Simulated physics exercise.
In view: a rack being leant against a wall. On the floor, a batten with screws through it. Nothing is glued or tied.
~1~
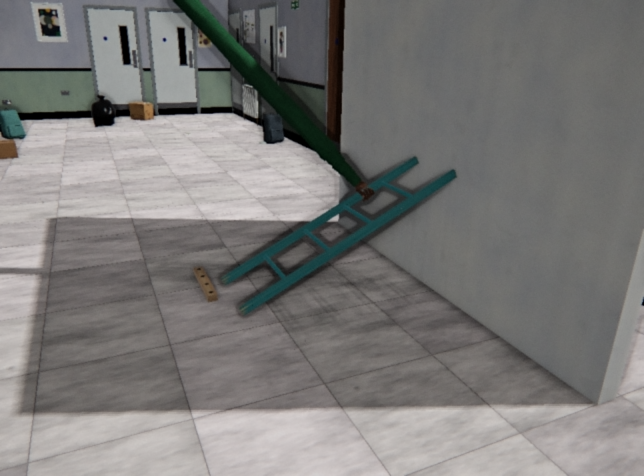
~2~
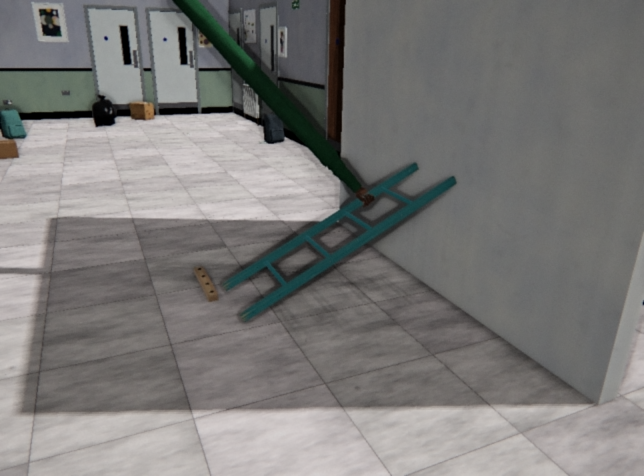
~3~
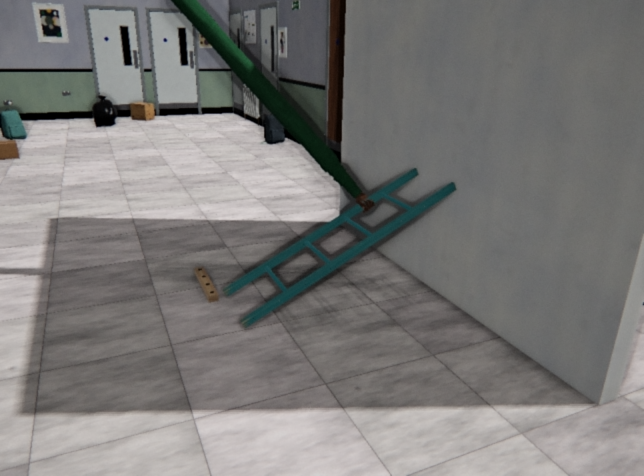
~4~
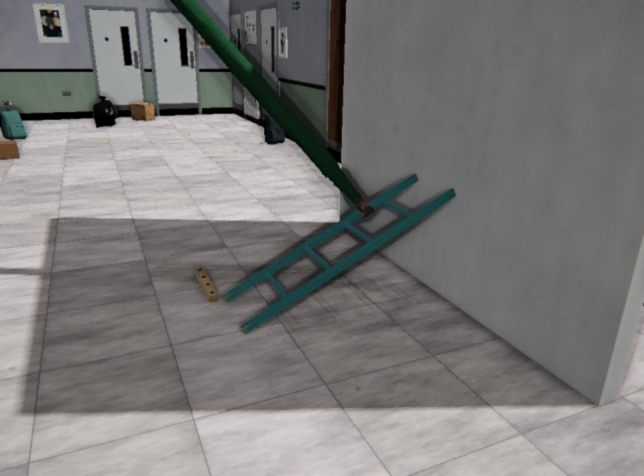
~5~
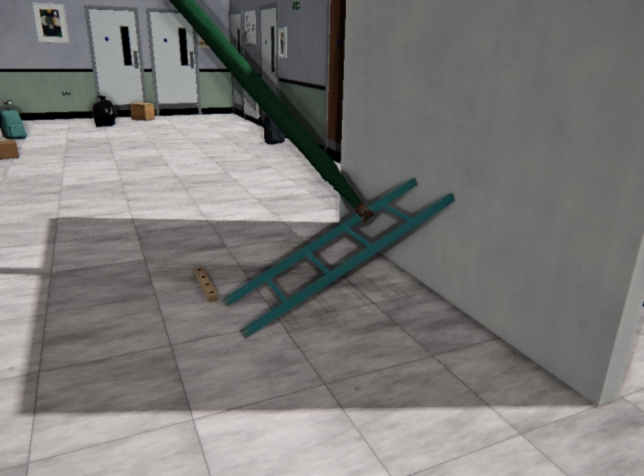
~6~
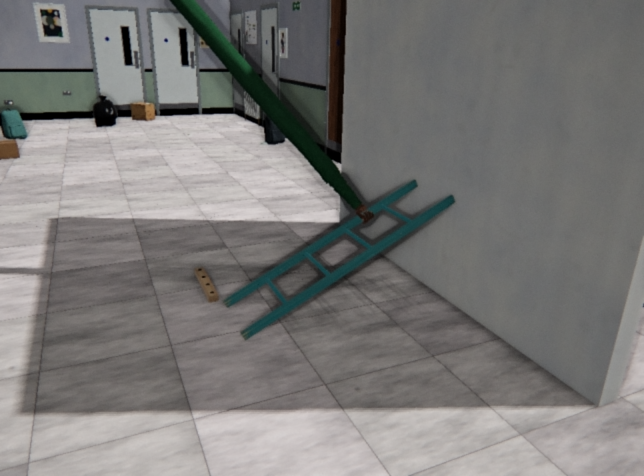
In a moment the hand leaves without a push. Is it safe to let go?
The turquoise rack gives way at the feet.
Then, 0.28 s after the last picture, turquoise rack tipped 8° from how it was near (332, 267).
Then, 0.40 s after the last picture, turquoise rack tipped 21° from how it was near (326, 291).
At rest, the turquoise rack slides out and falls, near (323, 302).
